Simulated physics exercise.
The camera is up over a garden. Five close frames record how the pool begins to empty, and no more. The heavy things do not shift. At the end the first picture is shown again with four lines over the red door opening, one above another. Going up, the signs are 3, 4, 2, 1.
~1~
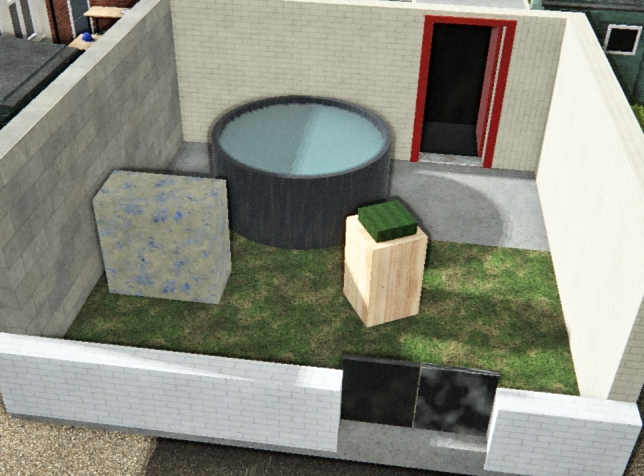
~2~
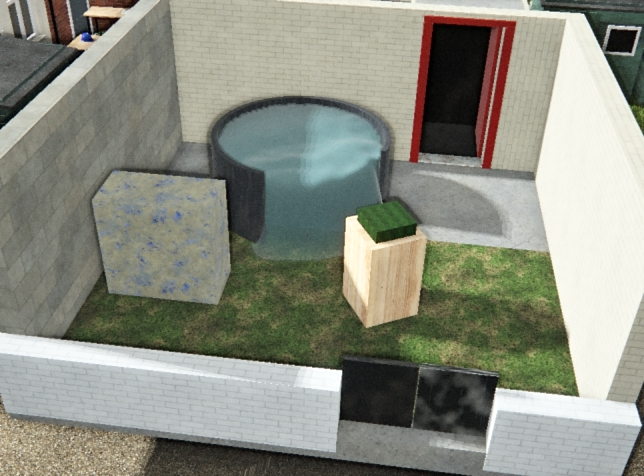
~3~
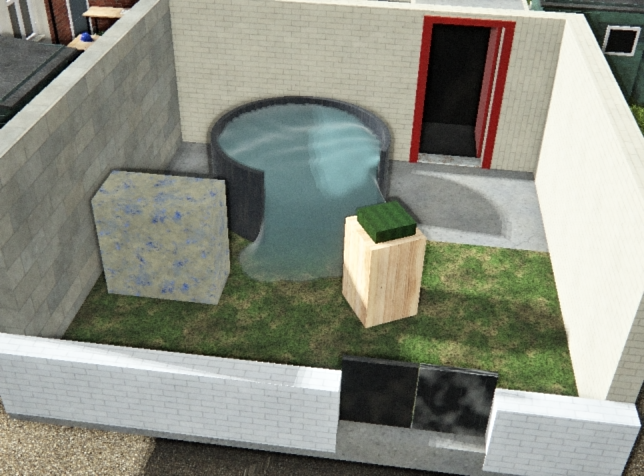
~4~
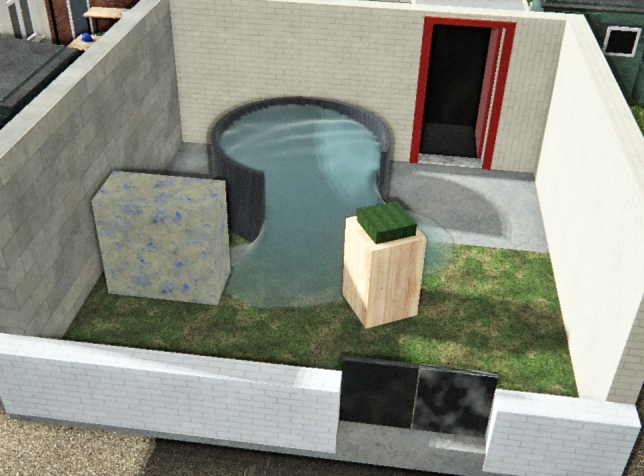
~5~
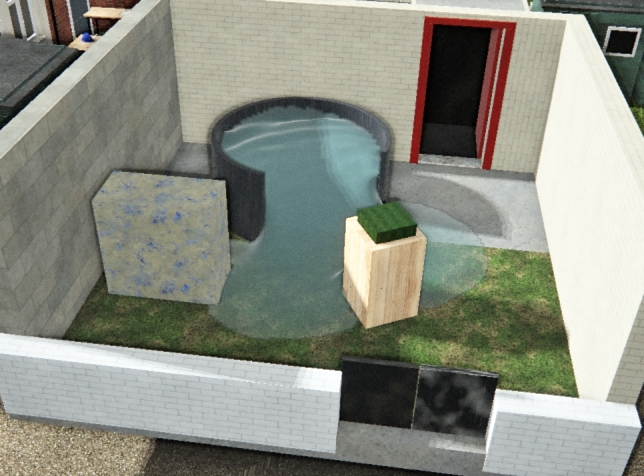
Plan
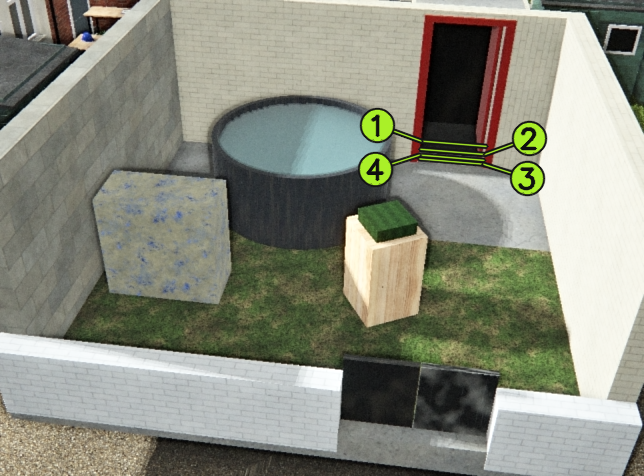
In a walled garden, the front of a round, dark pool opened up and water poured out onto the grass, spreading forward and around the wooden block with the green top.
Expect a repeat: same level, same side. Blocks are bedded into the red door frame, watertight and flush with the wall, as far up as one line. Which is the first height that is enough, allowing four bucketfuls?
Height 2.
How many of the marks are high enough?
Two.
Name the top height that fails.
It is 4.
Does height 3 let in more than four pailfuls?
Yes, it does.
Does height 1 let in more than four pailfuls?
No, that is safe.
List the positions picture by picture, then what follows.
In the first picture, water in the pool at rest, its middle at (302, 139); foot of the red doorway at (450, 164); shut gate at (419, 375).
In the second picture, front seen at (259, 246), 2 % of the ground wet.
In the third picture, front seen at (261, 273), 7 % of the ground wet.
In the fourth picture, front seen at (238, 293), 14 % of the ground wet.
In the fifth picture, front seen at (219, 314), 22 % of the ground wet.
On the marked copy, 1 at (453, 143); 2 at (452, 151); 3 at (451, 161); 4 at (451, 157); from the bottom up 3, 4, 2, 1.
With 1, nothing gets over.
With 2, a splash gets over, under a bucket.
With 3, dozens of bucketfuls pour in.
With 4, about 10 bucketfuls get in.
